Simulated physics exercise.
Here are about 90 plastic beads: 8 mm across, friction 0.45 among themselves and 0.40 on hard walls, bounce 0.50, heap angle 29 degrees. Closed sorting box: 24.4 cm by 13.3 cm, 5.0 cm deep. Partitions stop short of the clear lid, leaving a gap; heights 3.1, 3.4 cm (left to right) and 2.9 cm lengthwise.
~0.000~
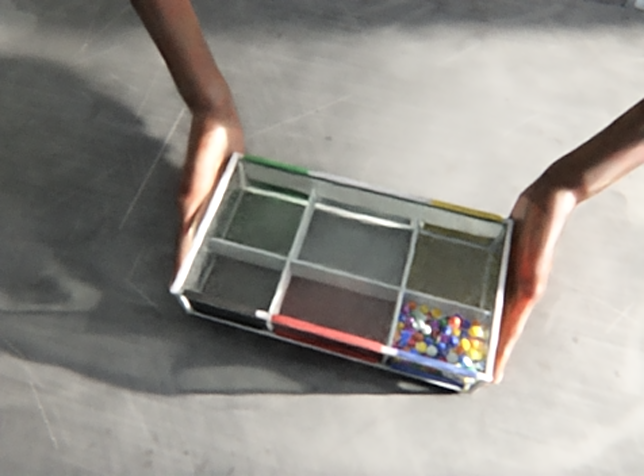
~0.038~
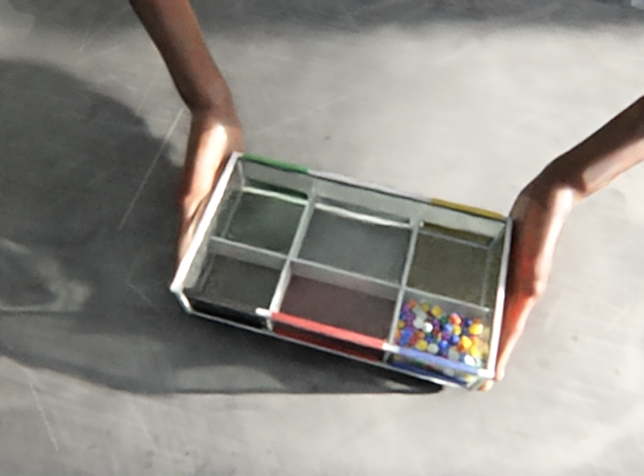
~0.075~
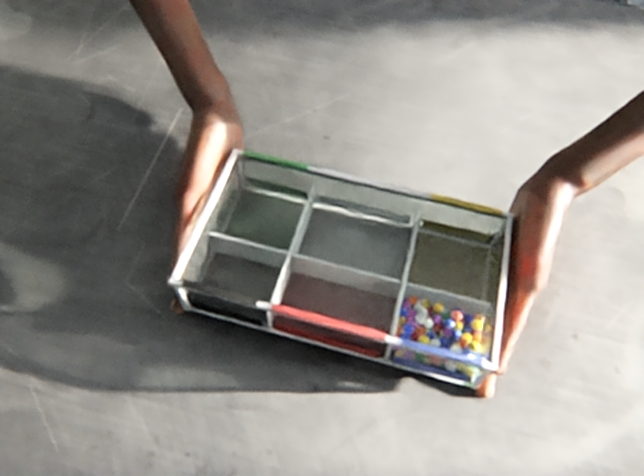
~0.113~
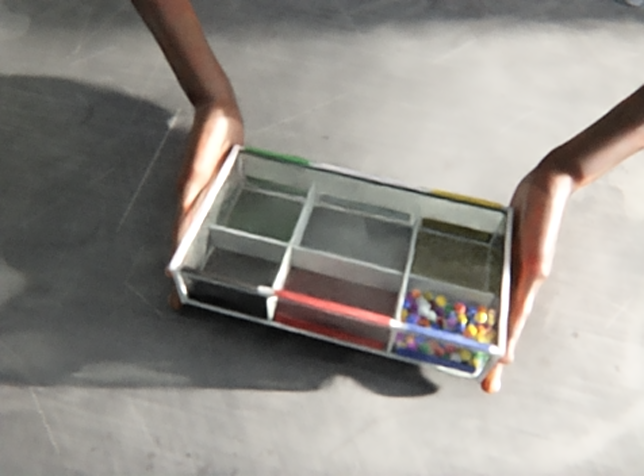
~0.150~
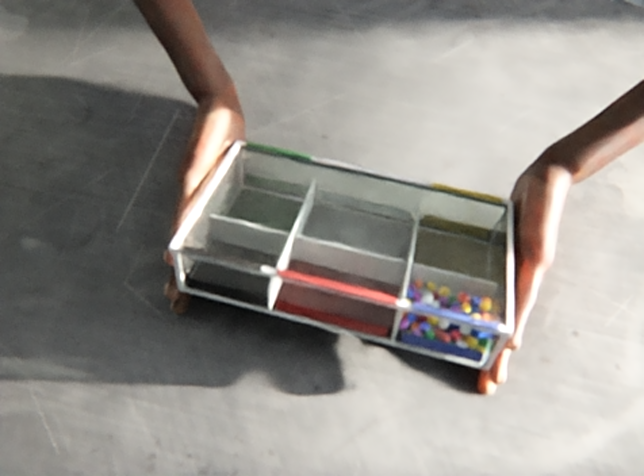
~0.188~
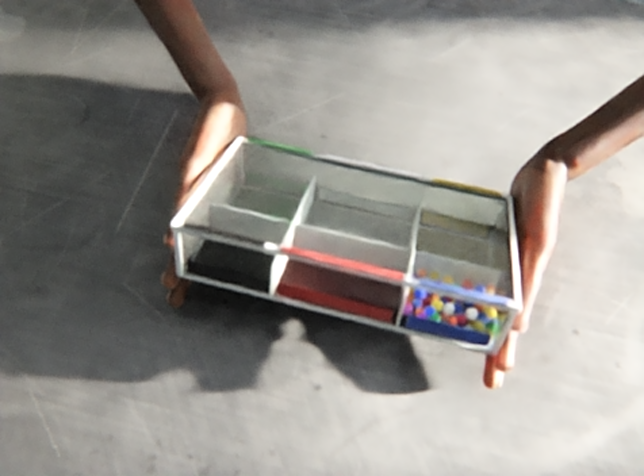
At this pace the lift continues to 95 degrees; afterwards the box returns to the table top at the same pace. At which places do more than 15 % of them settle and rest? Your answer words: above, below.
Red - below; blue - above; green - below; yellow - above; white - below; black - below.
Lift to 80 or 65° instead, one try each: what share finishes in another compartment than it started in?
45 % and 15 %.
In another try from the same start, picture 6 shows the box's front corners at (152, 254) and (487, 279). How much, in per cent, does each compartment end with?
Result - red: 0 %; blue: 25 %; green: 25 %; yellow: 5 %; white: 40 %; black: 0 %.
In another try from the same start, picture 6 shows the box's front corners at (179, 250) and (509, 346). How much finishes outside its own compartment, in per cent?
Then around 70 percent would end up out of place.
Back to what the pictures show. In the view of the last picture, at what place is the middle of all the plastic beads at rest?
After settling, the middle sits near (450, 254).
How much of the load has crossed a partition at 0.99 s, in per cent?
Around 80 per cent.
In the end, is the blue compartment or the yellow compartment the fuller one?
Answer: Yellow.
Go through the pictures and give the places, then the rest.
In the first frame, box tilt 0 degrees, front corners at (178, 289) and (485, 376); blue 100 %.
In the second frame, box tilt 1 degrees, front corners at (178, 287) and (487, 372).
In the third frame, box tilt 4 degrees, front corners at (177, 280) and (491, 364), lowest corner right back.
In the fourth frame, box tilt 10 degrees, front corners at (177, 266) and (498, 350), lowest corner right back.
In the fifth frame, box tilt 17 degrees, front corners at (177, 247) and (506, 329), lowest corner right back.
In the sixth frame, box tilt 24 degrees, front corners at (179, 225) and (515, 305), lowest corner right back; blue 100 %. Its pace works out near 185 degrees a second.
After 0.67 s, tilt 94 degrees; blue 70 %, yellow 30 %.
After 0.99 s, tilt 39 degrees; blue 20 %, yellow 75 %, white 5 %.
After 1.41 s, tilt 0 degrees; blue 20 %, yellow 75 %, white 5 %.
In the end, at 2.1 s, red 0 %, blue 20 %, green 0 %, yellow 75 %, white 5 %, black 0 %.
